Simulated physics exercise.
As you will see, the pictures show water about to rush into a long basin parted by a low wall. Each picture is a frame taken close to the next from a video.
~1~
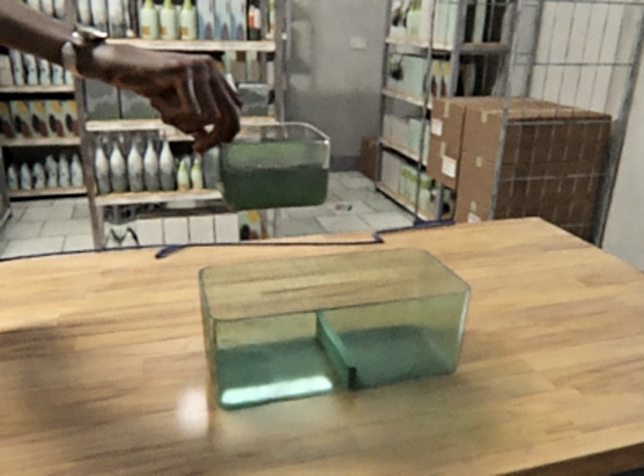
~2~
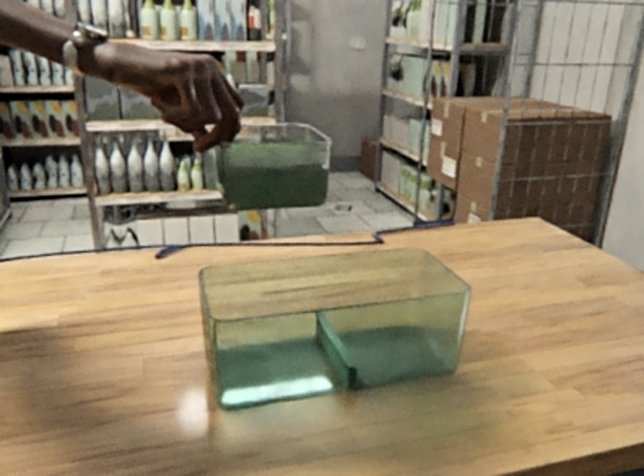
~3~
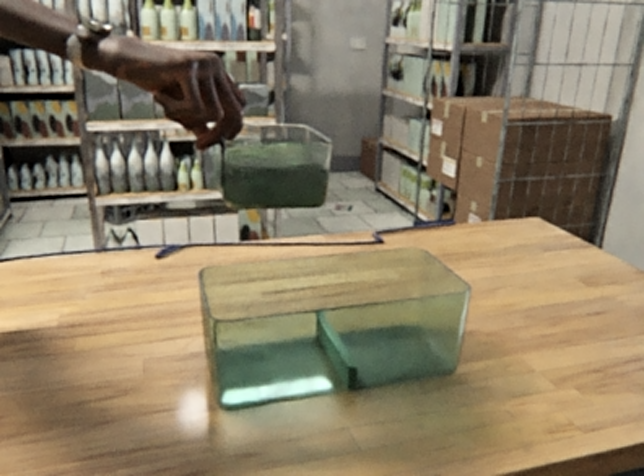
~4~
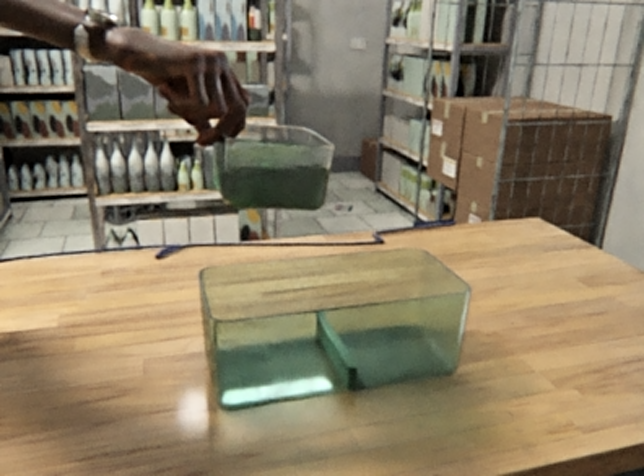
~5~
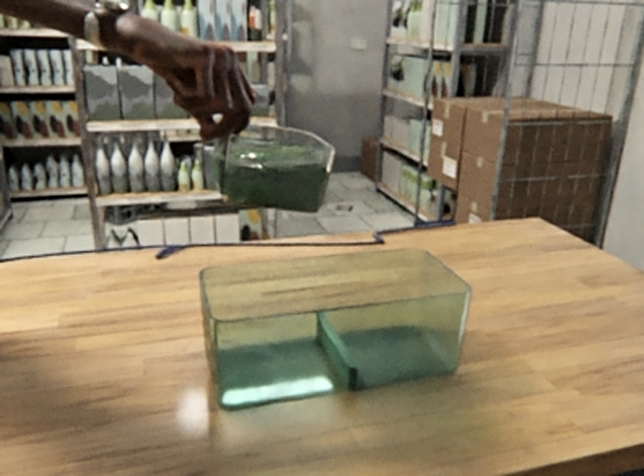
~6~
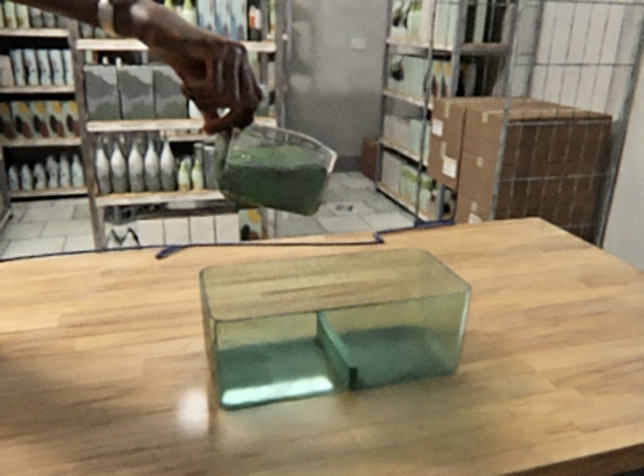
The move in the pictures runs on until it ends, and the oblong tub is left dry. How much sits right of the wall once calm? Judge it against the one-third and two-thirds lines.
It ends up above the two-thirds line.
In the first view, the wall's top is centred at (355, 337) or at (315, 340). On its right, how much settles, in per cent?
In order, 60 and 90 in a hundred.
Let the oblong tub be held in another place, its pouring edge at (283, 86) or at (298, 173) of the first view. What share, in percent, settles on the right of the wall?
Close to 55 in a hundred, then close to 60 in a hundred.
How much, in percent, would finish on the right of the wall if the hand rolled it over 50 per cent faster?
It comes to 85 per cent or so.
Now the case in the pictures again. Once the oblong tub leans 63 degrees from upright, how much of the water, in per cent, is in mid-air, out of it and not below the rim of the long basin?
Around 30 in a hundred.
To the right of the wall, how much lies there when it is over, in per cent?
85 % or thereabouts.
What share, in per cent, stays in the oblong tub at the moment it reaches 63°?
Roughly 65 %.
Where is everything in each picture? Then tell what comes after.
In the first frame, tilt 0°; pouring edge (319, 133); surface from (219, 159) to (314, 154); the long basin's rim runs from (204, 294) to (446, 268); the wall's top is at (334, 338).
In the second frame, tilt 1°; pouring edge (319, 134); surface from (219, 158) to (314, 155).
In the third frame, tilt 3°; pouring edge (320, 136); surface from (219, 158) to (315, 155).
In the fourth frame, tilt 6°; pouring edge (322, 139); surface from (220, 159) to (315, 156).
In the fifth frame, tilt 11°; pouring edge (324, 144); surface from (220, 158) to (317, 156).
In the sixth frame, tilt 16°; pouring edge (325, 149); surface from (220, 159) to (318, 156).
A moment on, the oblong tub is tipped part way and 65 per cent is still to pour, 1 is left of the wall and 6 right of it.
Next, the oblong tub is tipped on its side and 18 per cent is still to pour, 4 is left of the wall and 64 right of it.
Then the oblong tub is tipped on its side and 3 per cent is still to pour, 10 is left of the wall and 84 right of it.
Later the oblong tub is tipped on its side and 0 per cent is still to pour, 14 is left of the wall and 85 right of it.
Finally, 14 per cent lies left of the wall, 85 right of it and 1 outside.
